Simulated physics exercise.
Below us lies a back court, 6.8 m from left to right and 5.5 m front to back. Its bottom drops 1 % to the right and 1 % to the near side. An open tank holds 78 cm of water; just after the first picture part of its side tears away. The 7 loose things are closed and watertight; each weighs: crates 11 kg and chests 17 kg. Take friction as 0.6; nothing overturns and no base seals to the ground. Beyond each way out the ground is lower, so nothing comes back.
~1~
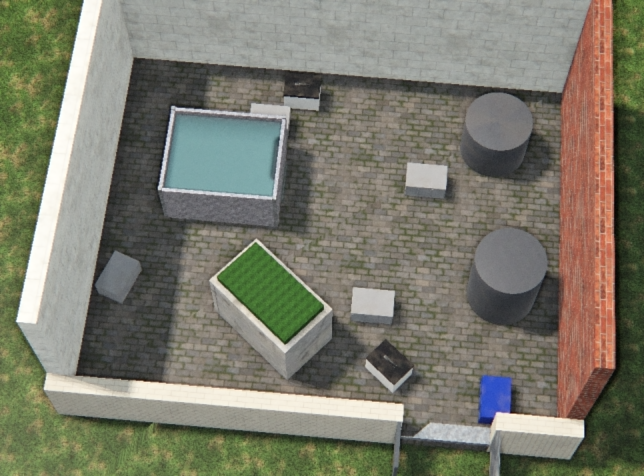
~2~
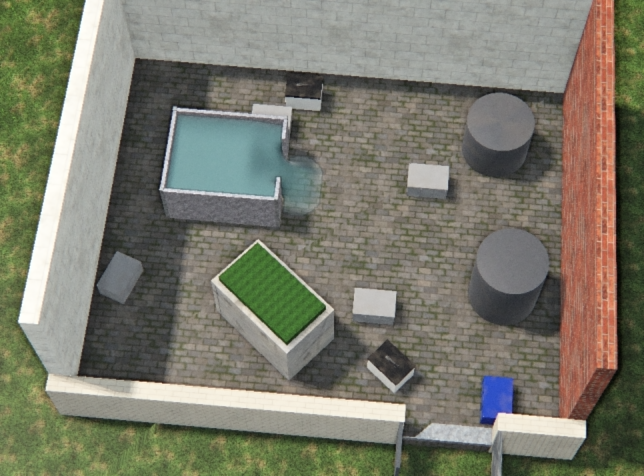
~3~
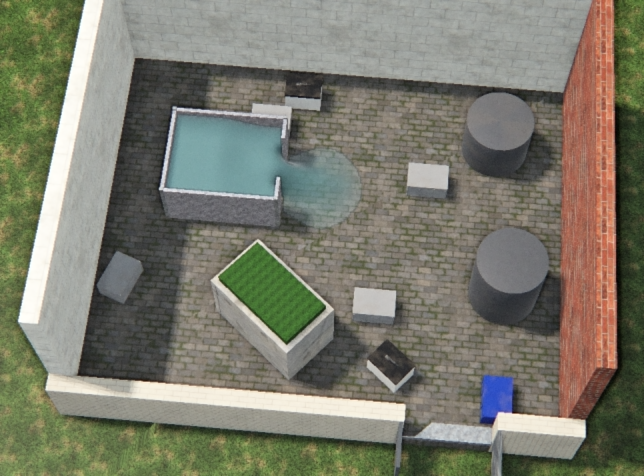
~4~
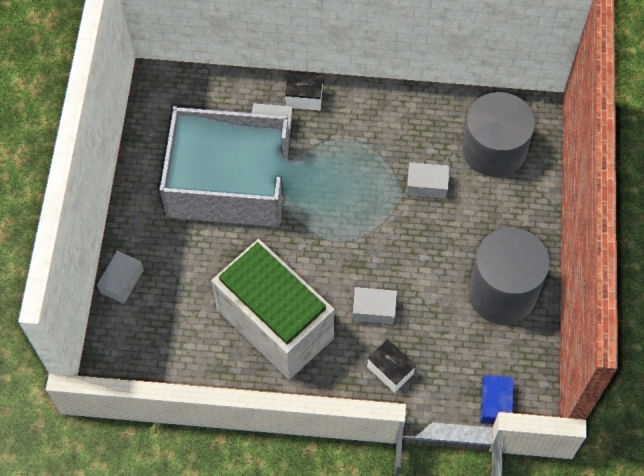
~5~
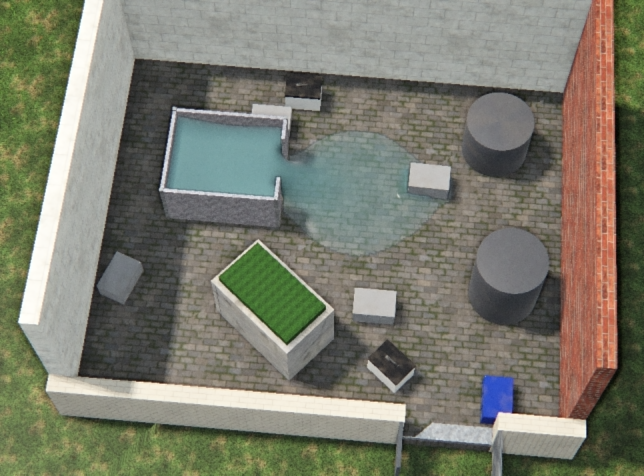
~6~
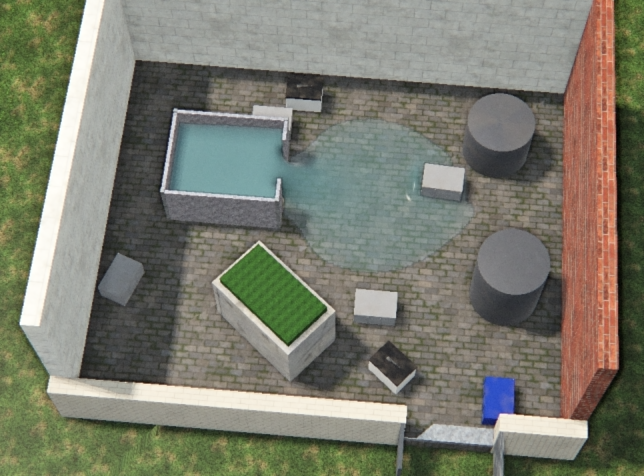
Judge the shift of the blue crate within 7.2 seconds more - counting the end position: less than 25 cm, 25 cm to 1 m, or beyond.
The blue crate gets carried off.
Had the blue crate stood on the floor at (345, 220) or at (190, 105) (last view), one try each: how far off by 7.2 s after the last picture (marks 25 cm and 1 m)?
In turn: It ends far away; it stays put.
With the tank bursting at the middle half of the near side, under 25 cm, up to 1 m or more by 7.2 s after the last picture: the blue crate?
In that case the blue crate gets carried off.
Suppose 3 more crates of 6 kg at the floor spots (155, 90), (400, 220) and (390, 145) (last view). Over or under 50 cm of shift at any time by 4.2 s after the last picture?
In turn: Short of it, over, over.
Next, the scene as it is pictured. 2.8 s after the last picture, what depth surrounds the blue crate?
About 10 cm.
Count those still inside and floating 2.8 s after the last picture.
At that moment 2.
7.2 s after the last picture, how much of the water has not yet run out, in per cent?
About 88 per cent.
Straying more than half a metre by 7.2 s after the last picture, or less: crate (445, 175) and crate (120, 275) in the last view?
In that order: Over, short of it.
Then, 0.9 s after the last picture the blue crate is near (499, 398), 0.0 m from its start, aground; 0 of 7 are out; 0 afloat.
Then, 2.8 s after the last picture the blue crate is near (495, 399), 0.1 m from its start, afloat; 0 of 7 are out; 2 afloat.
Then, 4.8 s after the last picture the blue crate has gone out; 1 of 7 are out; 1 afloat.
Then, 7.2 s after the last picture the blue crate has gone out; 1 of 7 are out; 2 afloat.
